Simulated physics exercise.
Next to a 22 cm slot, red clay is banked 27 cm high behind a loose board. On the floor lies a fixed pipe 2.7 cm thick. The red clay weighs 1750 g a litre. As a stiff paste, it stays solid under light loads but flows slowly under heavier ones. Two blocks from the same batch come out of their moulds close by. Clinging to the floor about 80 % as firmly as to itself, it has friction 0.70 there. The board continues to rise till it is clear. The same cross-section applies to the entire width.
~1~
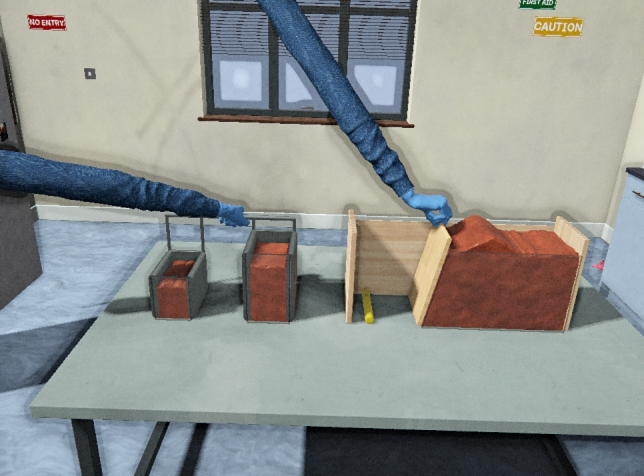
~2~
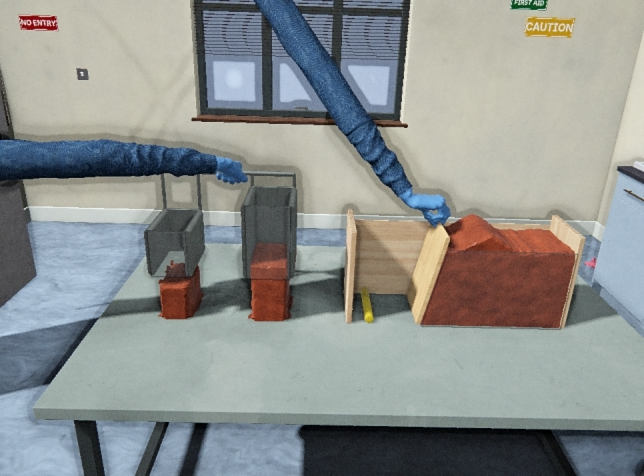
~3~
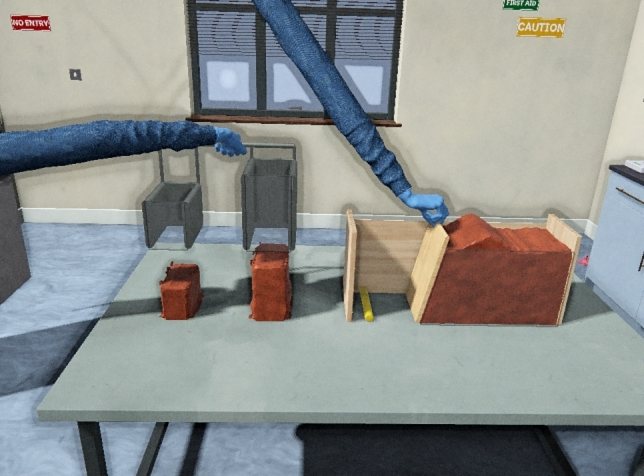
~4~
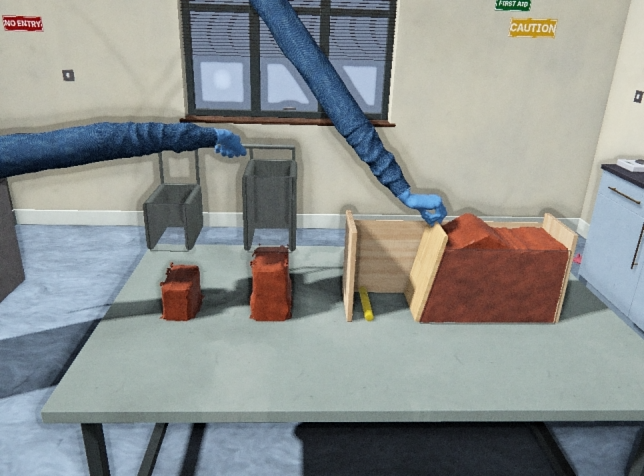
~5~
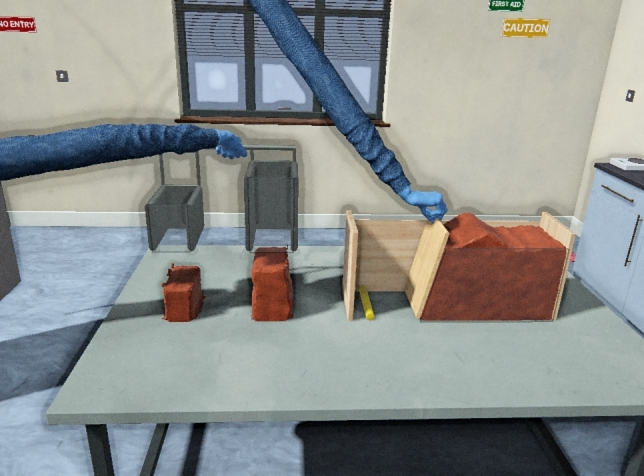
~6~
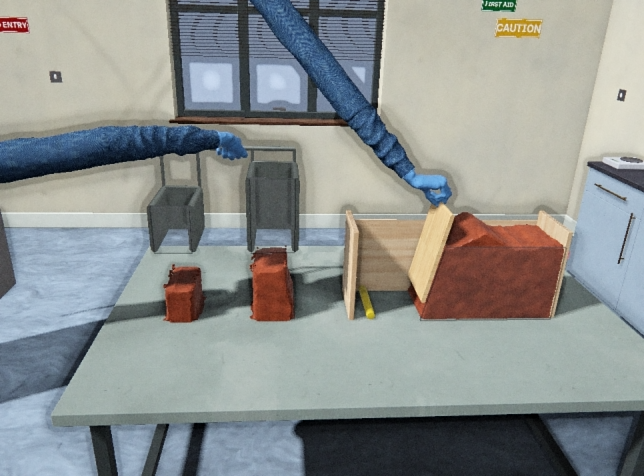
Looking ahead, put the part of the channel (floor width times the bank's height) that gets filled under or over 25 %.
My answer is that it comes out less than 25 in a hundred.
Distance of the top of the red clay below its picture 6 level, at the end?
The gap comes to some 4.5 centimetres.
Last picture + 0.22 s, the face still stands, with nothing on top of the pipe; the channel is 0 % full.
Last picture + 0.47 s, the face still stands, with nothing on top of the pipe; the channel is 0 % full.
Last picture + 0.72 s, the face still stands, with nothing on top of the pipe; the channel is 0 % full.
Last picture + 0.97 s, the face still stands, with nothing on top of the pipe; the channel is 1 % full.
Last picture + 1.62 s, the fallen stuff reaches 17 % of the way across, with nothing on top of the pipe; the channel is 6 % full.
